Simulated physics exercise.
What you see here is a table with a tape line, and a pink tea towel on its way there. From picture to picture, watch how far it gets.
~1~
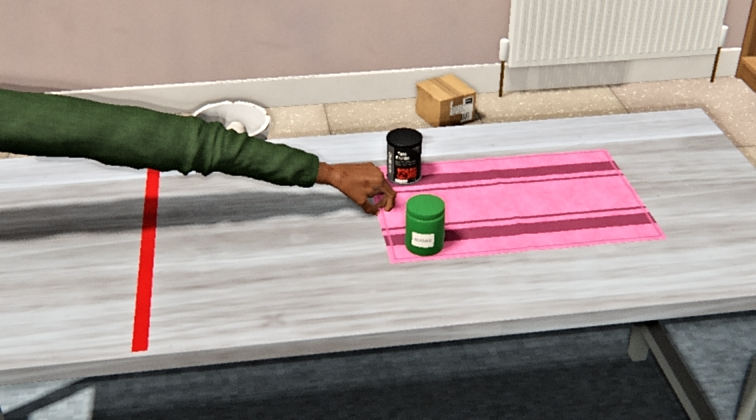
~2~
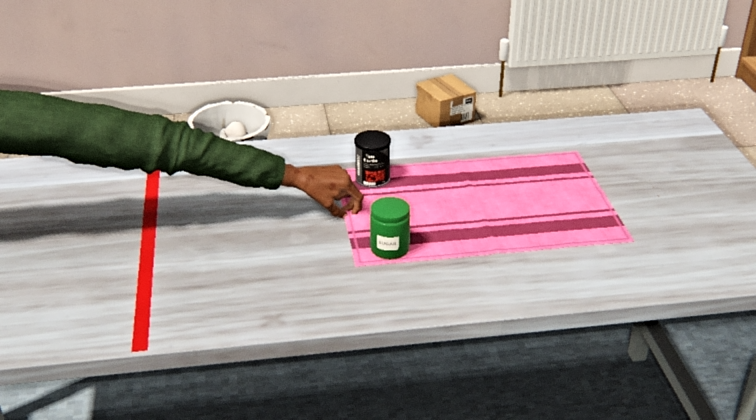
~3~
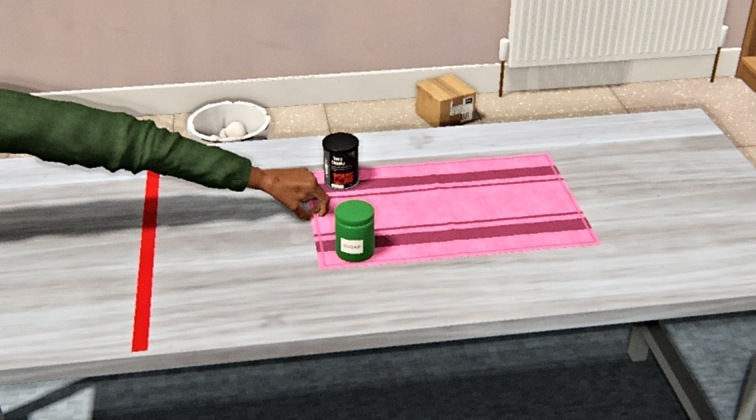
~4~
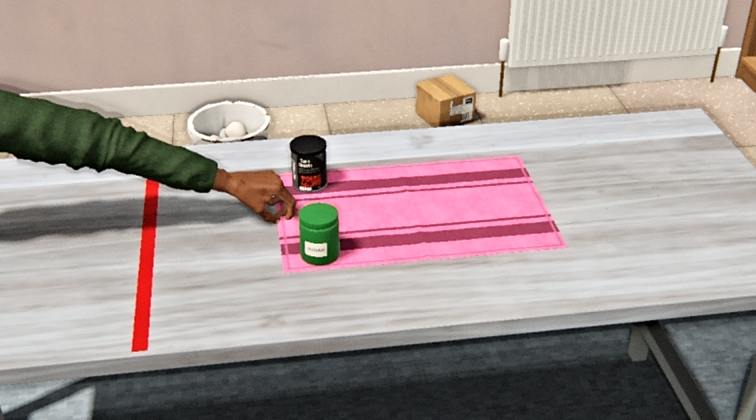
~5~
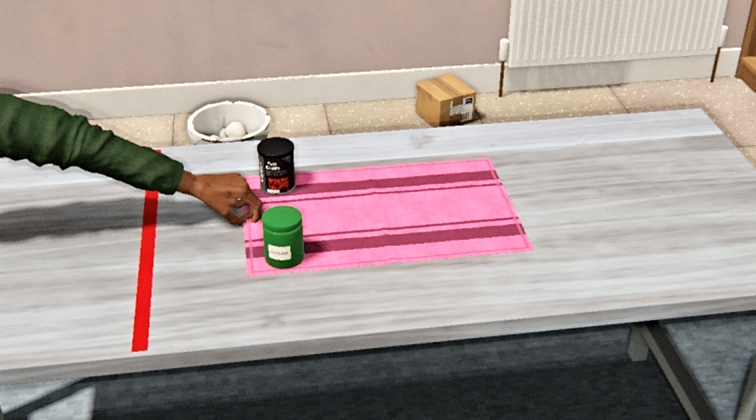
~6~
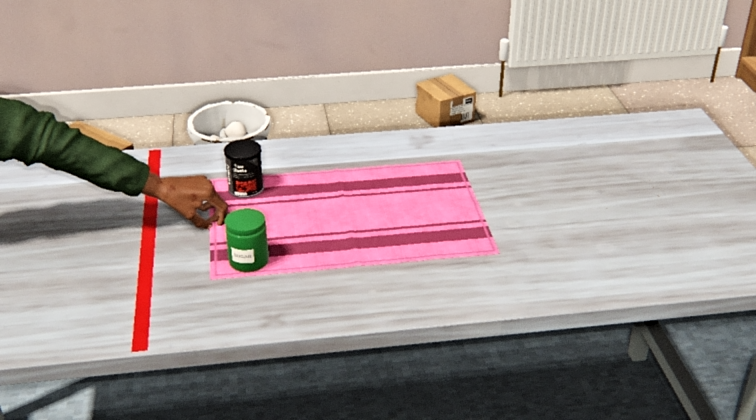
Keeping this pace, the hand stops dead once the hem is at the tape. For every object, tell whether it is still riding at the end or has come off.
Black tin - come off, green jar - come off.
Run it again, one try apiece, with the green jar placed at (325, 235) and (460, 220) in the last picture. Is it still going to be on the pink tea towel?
In the first try the item goes over the edge, and in the second it rides out the stop.
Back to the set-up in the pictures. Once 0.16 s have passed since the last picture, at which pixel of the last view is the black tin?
Somewhere about (144, 177), I'd say.
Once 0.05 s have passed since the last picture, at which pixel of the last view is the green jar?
Near pixel (210, 243).
Then, 0.05 s later than the last view, hem short of the tape; black tin on the cloth near (211, 171); green jar on the cloth near (211, 243).
Then, 0.16 s later than the last view, hem at the tape; black tin ahead of the hem near (144, 177); green jar ahead of the hem near (135, 250).
Finally, hem at the tape; black tin ahead of the hem near (79, 183); green jar ahead of the hem near (65, 258). The black tin leaves the cloth and the green jar shoots off the front.
